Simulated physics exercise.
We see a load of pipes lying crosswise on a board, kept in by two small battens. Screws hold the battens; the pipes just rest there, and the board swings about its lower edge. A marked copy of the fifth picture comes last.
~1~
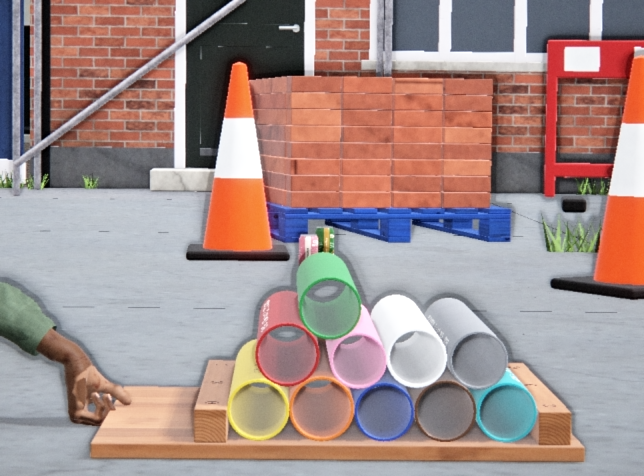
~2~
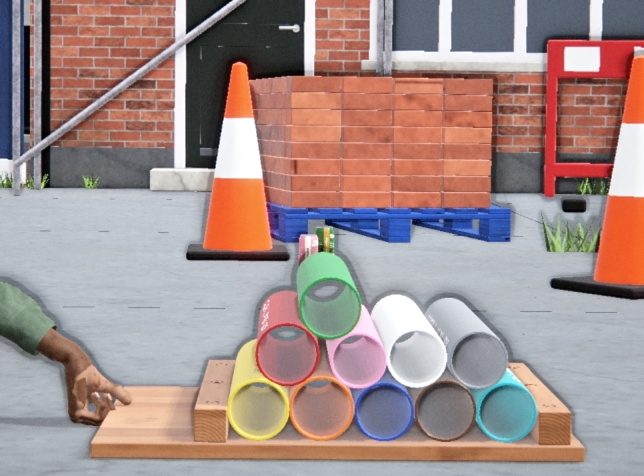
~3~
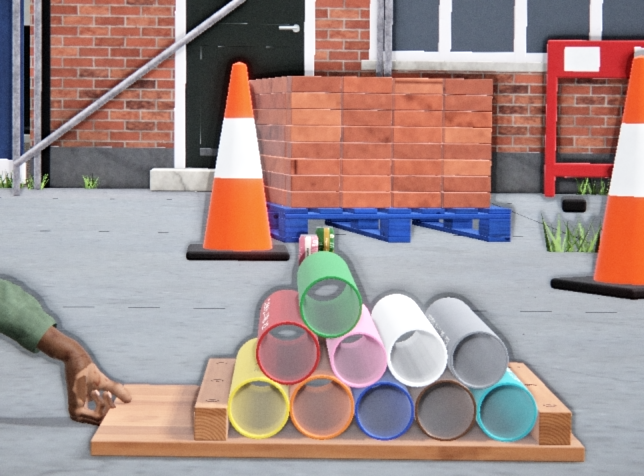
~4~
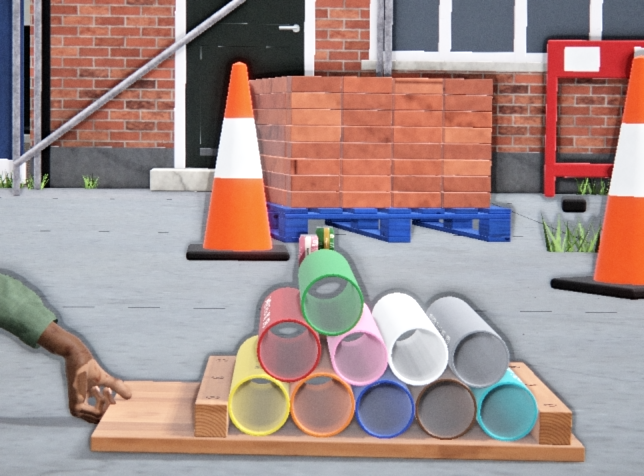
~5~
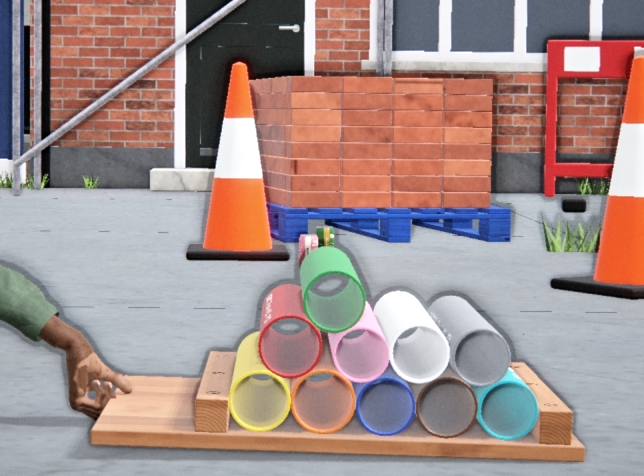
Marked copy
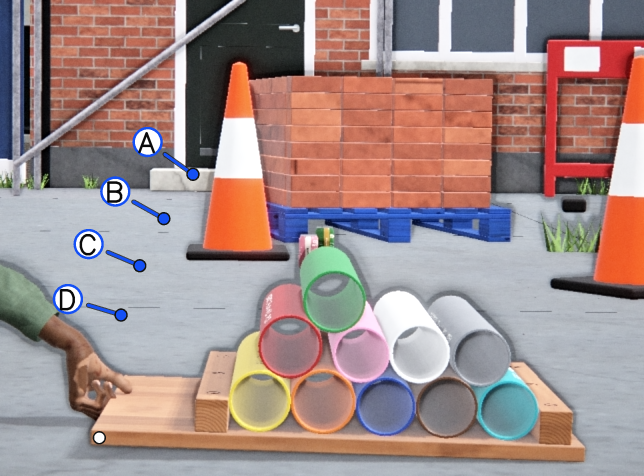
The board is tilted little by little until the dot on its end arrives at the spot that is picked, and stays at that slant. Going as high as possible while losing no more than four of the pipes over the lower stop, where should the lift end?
Up to B.
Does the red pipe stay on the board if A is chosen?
No.
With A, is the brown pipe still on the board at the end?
The brown pipe: Yes.
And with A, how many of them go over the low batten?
The count is five.
On the marked copy, A at (193, 174); B at (164, 219); C at (140, 266); D at (121, 315); the white dot at (99, 438).
Taking B. A third of the way, board at 18°.
Two thirds of the way, board at 29°.
When it is over, board at 29°, four over the low batten (pink, grey, white, green).
As for the rest, A five over the low batten; C none over the low batten; D none over the low batten.
